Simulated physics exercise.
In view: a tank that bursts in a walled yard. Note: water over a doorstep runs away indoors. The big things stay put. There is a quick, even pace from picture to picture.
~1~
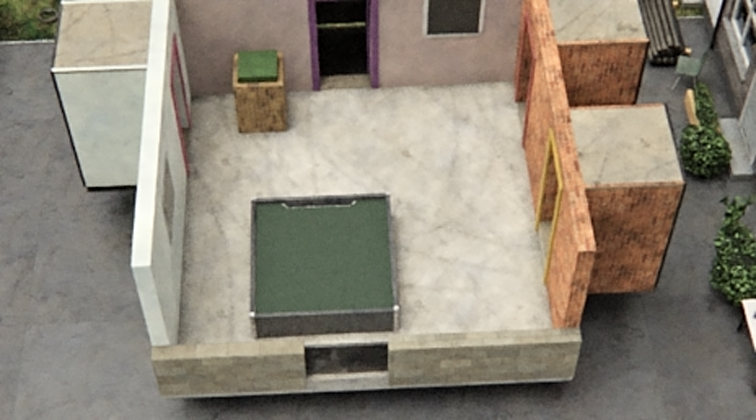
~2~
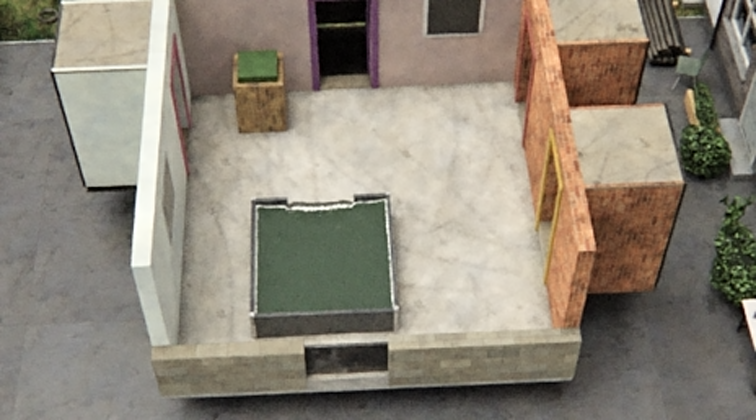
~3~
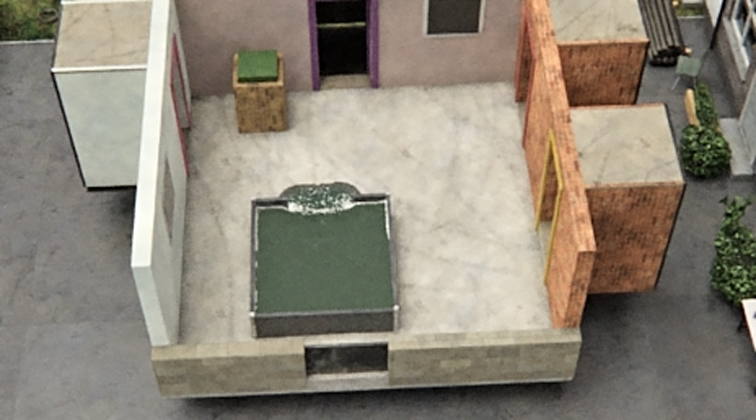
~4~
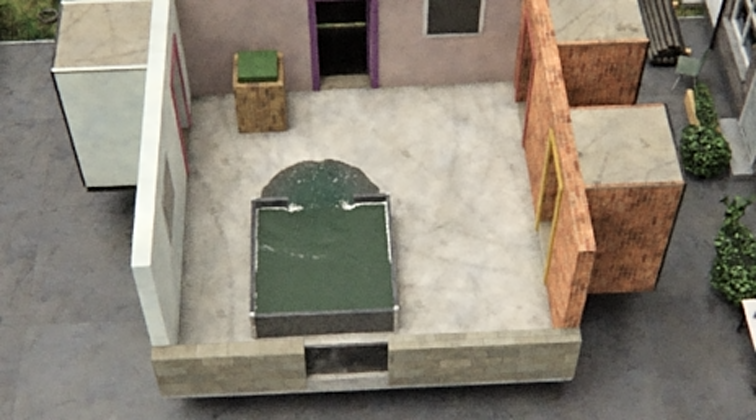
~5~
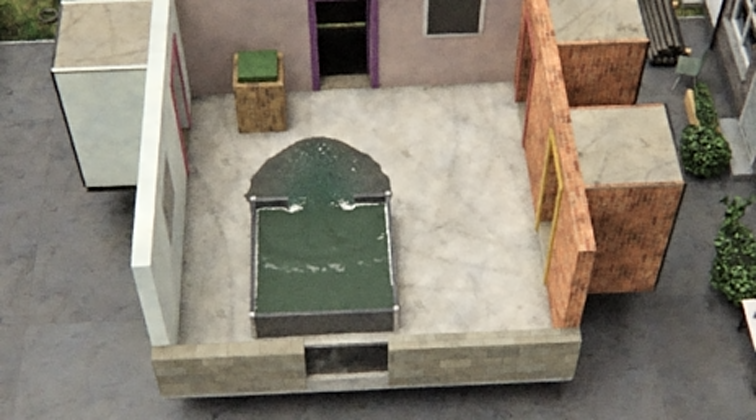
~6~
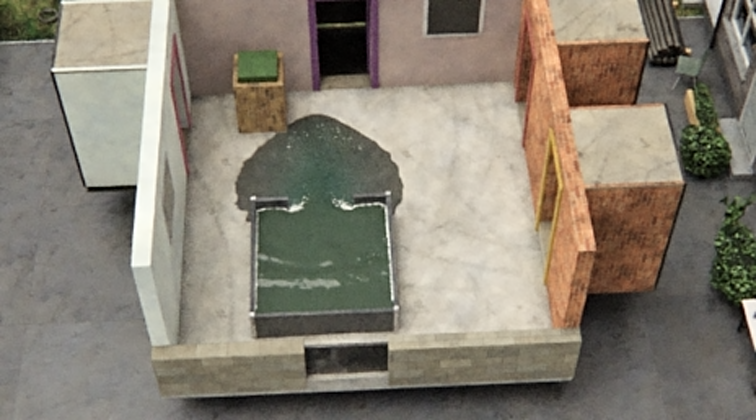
Dark green water bursting through the far side of a rectangular tank and spreading in a widening fan across a pale walled yard.
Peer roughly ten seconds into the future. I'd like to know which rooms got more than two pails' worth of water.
Sure: The yellow door got no more than that; the red door got more than that; the purple door got more than that; the pink door got more than that.
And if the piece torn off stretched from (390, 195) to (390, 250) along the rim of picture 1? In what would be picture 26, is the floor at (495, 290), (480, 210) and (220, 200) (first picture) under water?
In turn: Inundated, then inundated, then untouched.
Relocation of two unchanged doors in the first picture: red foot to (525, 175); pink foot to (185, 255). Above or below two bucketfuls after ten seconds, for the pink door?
Result for pink: It ends up below.
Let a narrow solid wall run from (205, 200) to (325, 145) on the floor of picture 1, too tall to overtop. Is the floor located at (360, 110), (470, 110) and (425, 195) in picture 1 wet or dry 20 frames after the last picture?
In order: Soaked, soaked, untouched.
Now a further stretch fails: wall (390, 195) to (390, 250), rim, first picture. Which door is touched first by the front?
That's the one in yellow.
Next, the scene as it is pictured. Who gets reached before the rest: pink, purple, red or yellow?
Looks like the door marked purple gets there first.
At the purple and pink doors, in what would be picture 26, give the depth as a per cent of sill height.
First around 190 percent, second around 290 percent.
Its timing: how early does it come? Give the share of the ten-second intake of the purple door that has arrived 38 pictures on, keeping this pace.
Share by then: About 95 in a hundred.
A moment on, water covers 25 % of the floor; the yellow door not reached, the red door not reached, the purple door under two buckets in, the pink door not reached.
Next, water covers 35 % of the floor; the yellow door not reached, the red door not reached, the purple door over two buckets in, the pink door under two buckets in.
Then, water covers 45 % of the floor; the yellow door not reached, the red door wet at the sill, nothing in, the purple door far over two buckets in, the pink door far over two buckets in.
Later, water covers 70 % of the floor; the yellow door wet at the sill, nothing in, the red door over two buckets in, the purple door far over two buckets in, the pink door far over two buckets in.
In the end, water covers 95 % of the floor; the yellow door wet at the sill, nothing in, the red door far over two buckets in, the purple door far over two buckets in, the pink door far over two buckets in.
